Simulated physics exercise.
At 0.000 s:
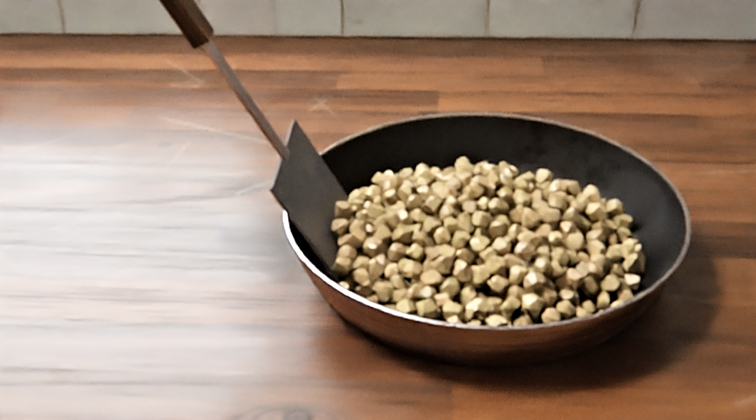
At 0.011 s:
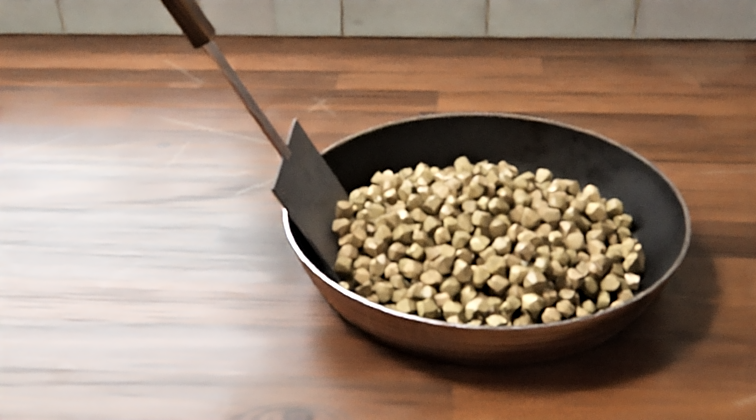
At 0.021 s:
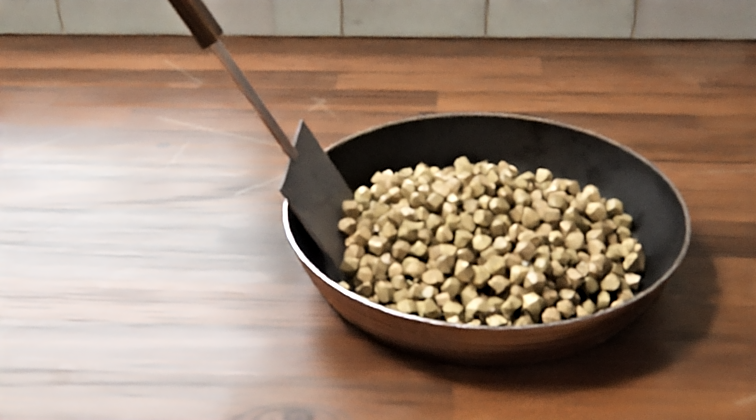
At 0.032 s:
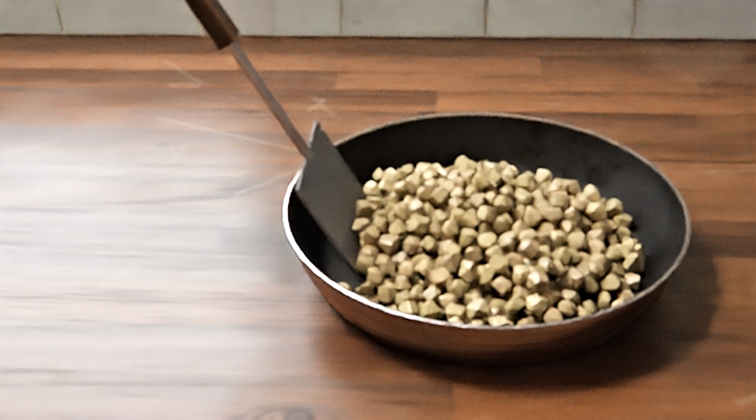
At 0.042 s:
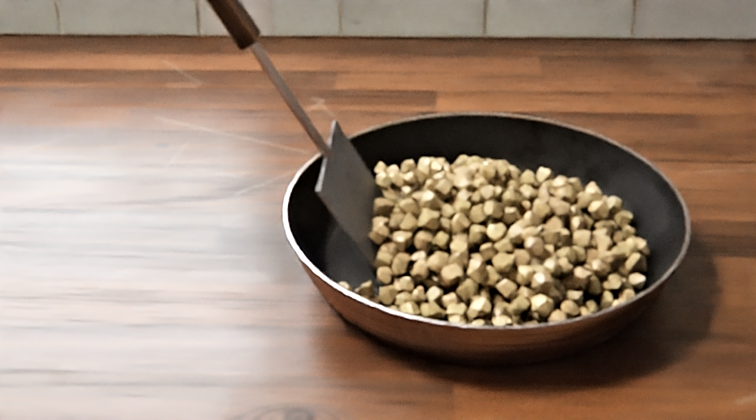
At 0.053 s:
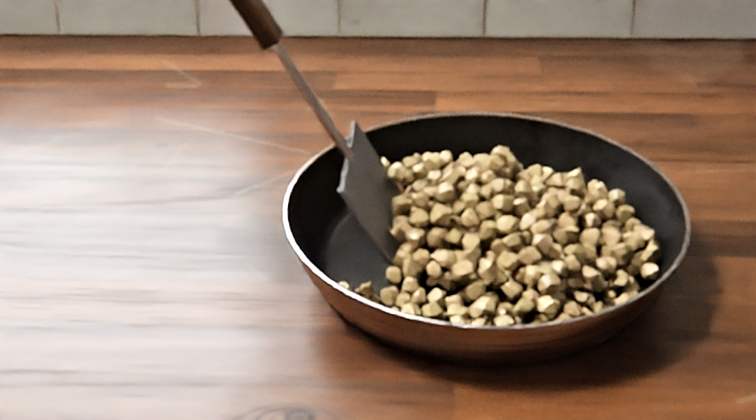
A dark frying pan heaped with small, pale greenish-tan pebbles sits right of centre on a glossy brown wooden table top, seen from slightly above, with pale tiles behind. A grey spatula with a brown handle slants in from the upper left, its blade against the pebbles. Barely moving at first, the spatula then slides right, pushing the heap rightward and baring the pan's dark left side, while the camera stays still.
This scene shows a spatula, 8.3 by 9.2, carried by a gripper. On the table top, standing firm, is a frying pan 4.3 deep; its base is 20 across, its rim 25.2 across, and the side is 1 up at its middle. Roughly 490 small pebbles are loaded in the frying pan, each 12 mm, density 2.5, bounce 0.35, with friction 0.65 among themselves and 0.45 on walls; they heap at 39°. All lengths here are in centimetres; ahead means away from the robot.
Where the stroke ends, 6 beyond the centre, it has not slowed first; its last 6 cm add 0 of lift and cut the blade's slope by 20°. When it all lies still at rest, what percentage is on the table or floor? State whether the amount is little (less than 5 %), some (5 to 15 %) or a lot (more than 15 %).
The amount is some, 5 to 15 %.
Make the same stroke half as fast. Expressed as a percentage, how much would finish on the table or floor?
Estimated result: Some 5 %.
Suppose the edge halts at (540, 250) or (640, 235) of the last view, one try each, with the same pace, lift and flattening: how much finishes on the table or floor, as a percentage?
I'd say some 5 per cent, then some 45 per cent.
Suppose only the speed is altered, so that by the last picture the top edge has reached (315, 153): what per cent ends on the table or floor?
Near 5 in a hundred.
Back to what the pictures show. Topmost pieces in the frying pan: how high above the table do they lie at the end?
Top of the heap: Roughly 6.5 cm above the table top.
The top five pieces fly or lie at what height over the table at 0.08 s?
They are around 6 cm up.
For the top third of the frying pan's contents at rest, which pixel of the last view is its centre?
Somewhere around (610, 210) in the last picture.
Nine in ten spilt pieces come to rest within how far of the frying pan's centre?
It comes to about 25 cm.
By 0.08 s, sloping 61°, highest piece 7 above the table; 491 in the frying pan.
By 0.10 s, sloping 55°, highest piece 8 above the table; 491 in the frying pan.
By 0.32 s, sloping 41°, highest piece 6 above the table; 451 in the frying pan, 37 on the table or floor, 3 on the blade or in flight.
By 1.37 s, sloping 41°, highest piece 6 above the table; 449 in the frying pan, 42 on the table or floor.
Final count, 449 in the frying pan, 42 on the table or floor. That is 9 % on the table or floor.
